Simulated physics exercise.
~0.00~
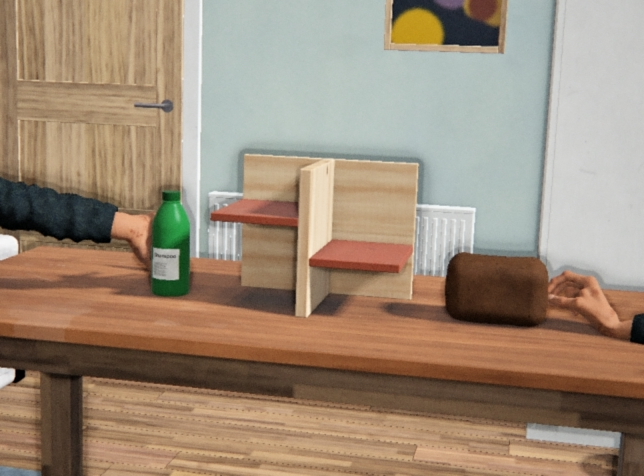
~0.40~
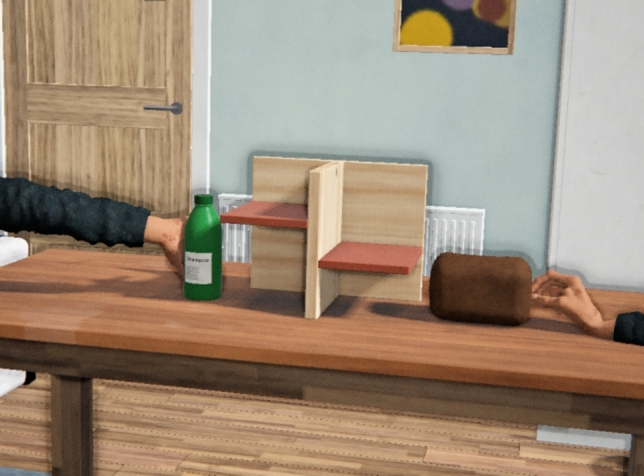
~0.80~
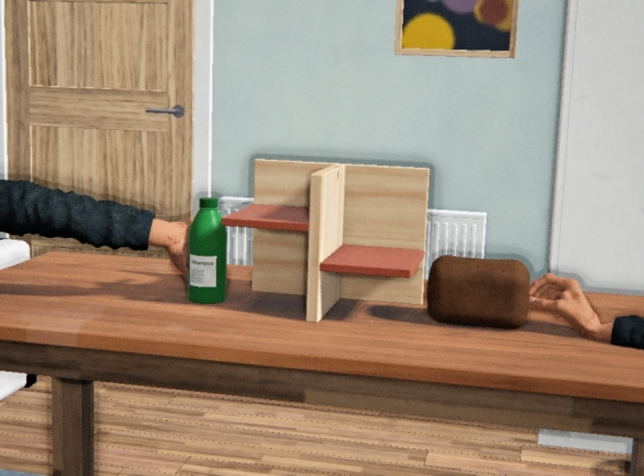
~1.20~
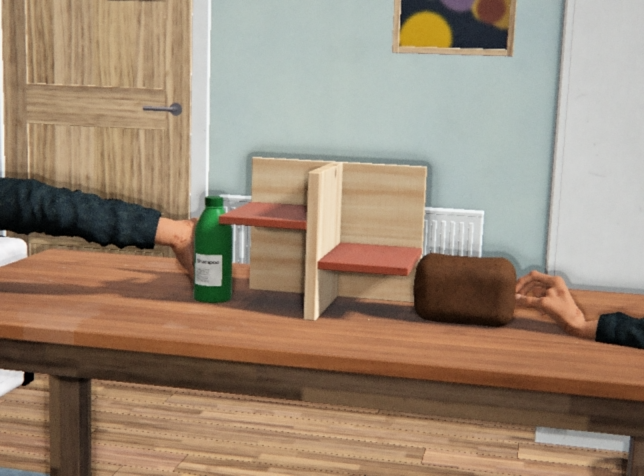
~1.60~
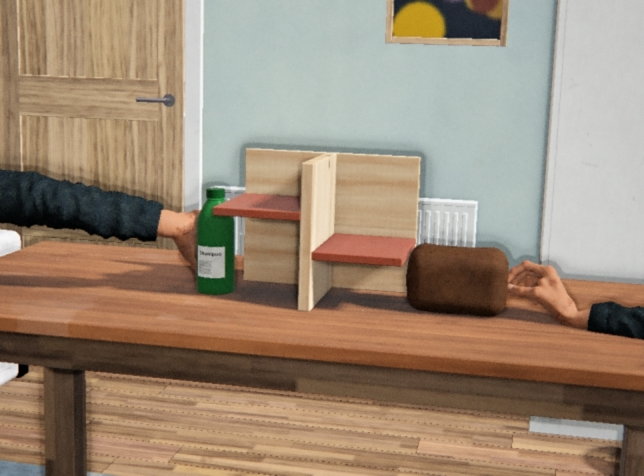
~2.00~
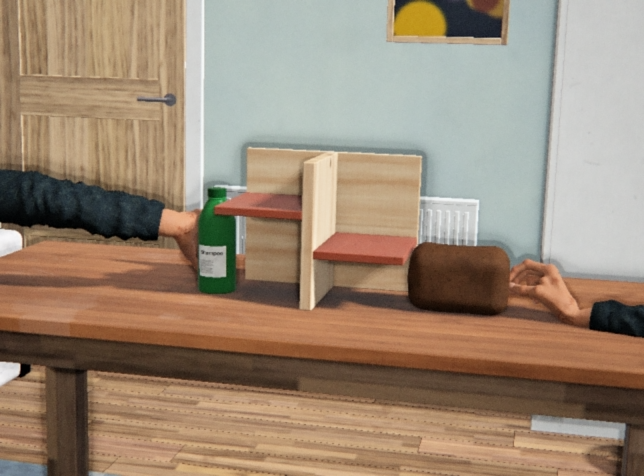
Green bottle and brown loaf sliding inward across a wooden table, pushed by two hands, and stopping against a low rack's red shelves.
